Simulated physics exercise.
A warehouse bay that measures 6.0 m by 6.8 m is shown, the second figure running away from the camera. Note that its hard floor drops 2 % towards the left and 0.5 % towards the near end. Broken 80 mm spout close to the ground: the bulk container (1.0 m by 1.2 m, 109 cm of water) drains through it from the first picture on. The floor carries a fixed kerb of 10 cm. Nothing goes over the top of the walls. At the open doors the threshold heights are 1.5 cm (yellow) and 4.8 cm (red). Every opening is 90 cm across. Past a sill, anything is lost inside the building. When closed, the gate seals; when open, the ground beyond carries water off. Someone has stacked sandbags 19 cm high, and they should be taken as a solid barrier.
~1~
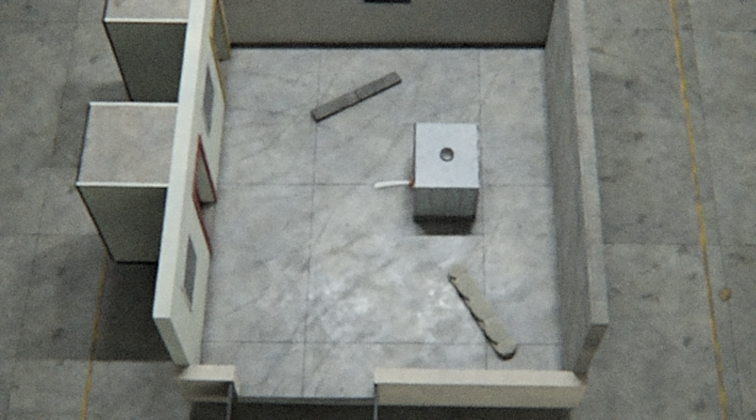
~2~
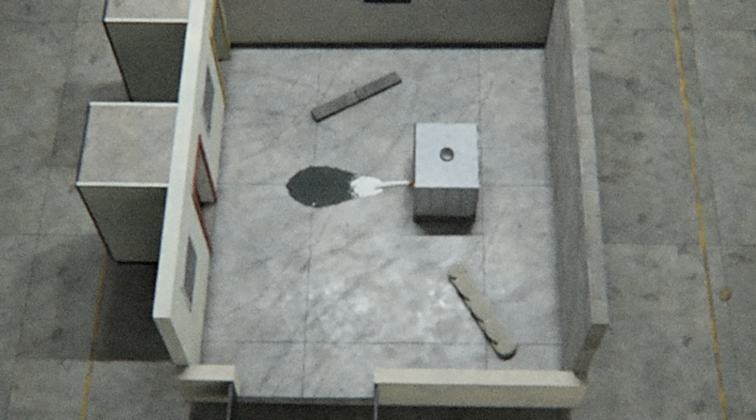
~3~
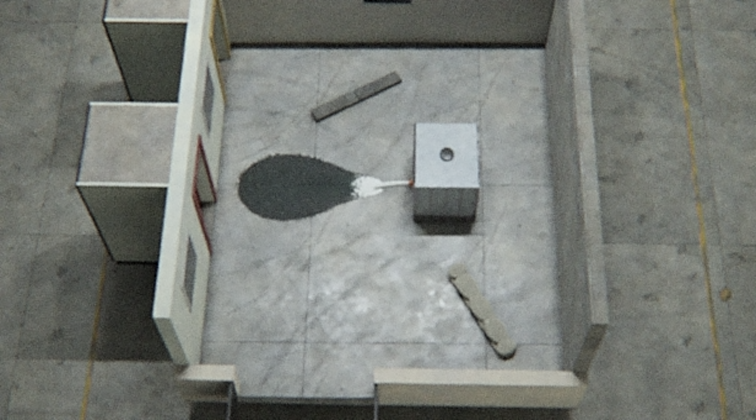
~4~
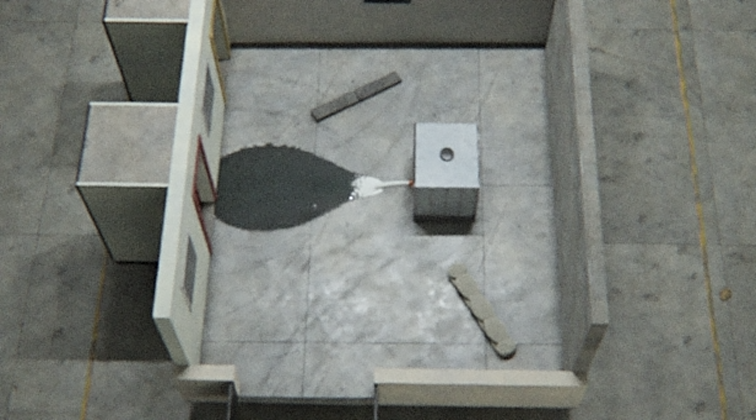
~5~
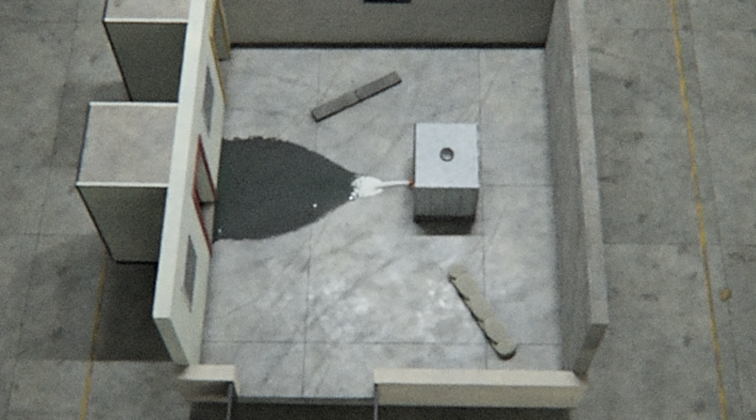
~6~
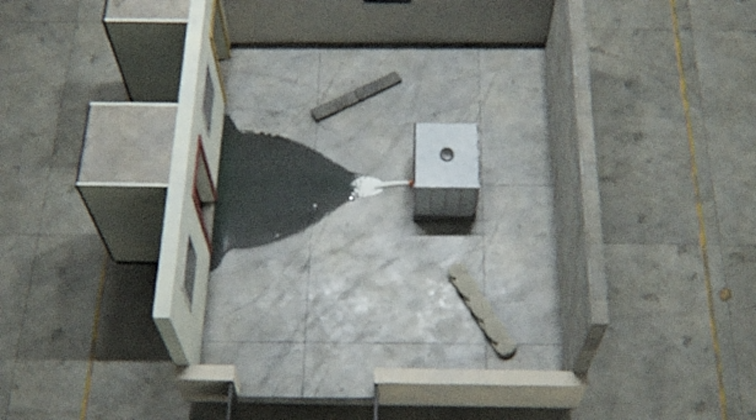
In a walled warehouse bay with a pale, marbled floor, a thin white jet starts from the left side of a grey box-shaped container. A dark, rounded patch of liquid spreads leftward across the floor, reaches the left wall, then widens along it both away from and toward the near end.
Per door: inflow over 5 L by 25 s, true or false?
Yellow door: True; red door: False.
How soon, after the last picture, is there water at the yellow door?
For the yellow door it's 1.4 s.
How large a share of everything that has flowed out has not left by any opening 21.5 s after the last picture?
Roughly 74 per cent.
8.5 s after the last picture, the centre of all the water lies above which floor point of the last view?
Roughly at (246, 211).
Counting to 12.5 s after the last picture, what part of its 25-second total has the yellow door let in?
35 percent, roughly.
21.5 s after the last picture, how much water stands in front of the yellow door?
About 3.0 cm deep.
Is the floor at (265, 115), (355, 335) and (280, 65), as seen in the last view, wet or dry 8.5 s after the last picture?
First waterlogged, then untouched, then waterlogged.
Then, 1.5 s after the last picture water covers 15 % of the floor and is deepest (5 cm) near (217, 189); yellow door 0.63 cm at the sill, 0 L in, red door 3.8 cm at the sill, 0 L in.
Then, 4.5 s after the last picture water covers 20 % of the floor and is deepest (5 cm) near (217, 189); yellow door 1.9 cm at the sill, 0 L in, red door 4 cm at the sill, 0 L in.
Then, 8.5 s after the last picture water covers 25 % of the floor and is deepest (5 cm) near (199, 381); yellow door 2.8 cm at the sill, 3 L in, red door 4.1 cm at the sill, 0 L in.
Then, 12.5 s after the last picture water covers 30 % of the floor and is deepest (5 cm) near (199, 381); yellow door 3.2 cm at the sill, 11 L in, red door 4.1 cm at the sill, 0 L in.
Then, 21.5 s after the last picture water covers 35 % of the floor and is deepest (6 cm) near (199, 381); yellow door 3.1 cm at the sill, 35 L in, red door 4.4 cm at the sill, 0 L in.
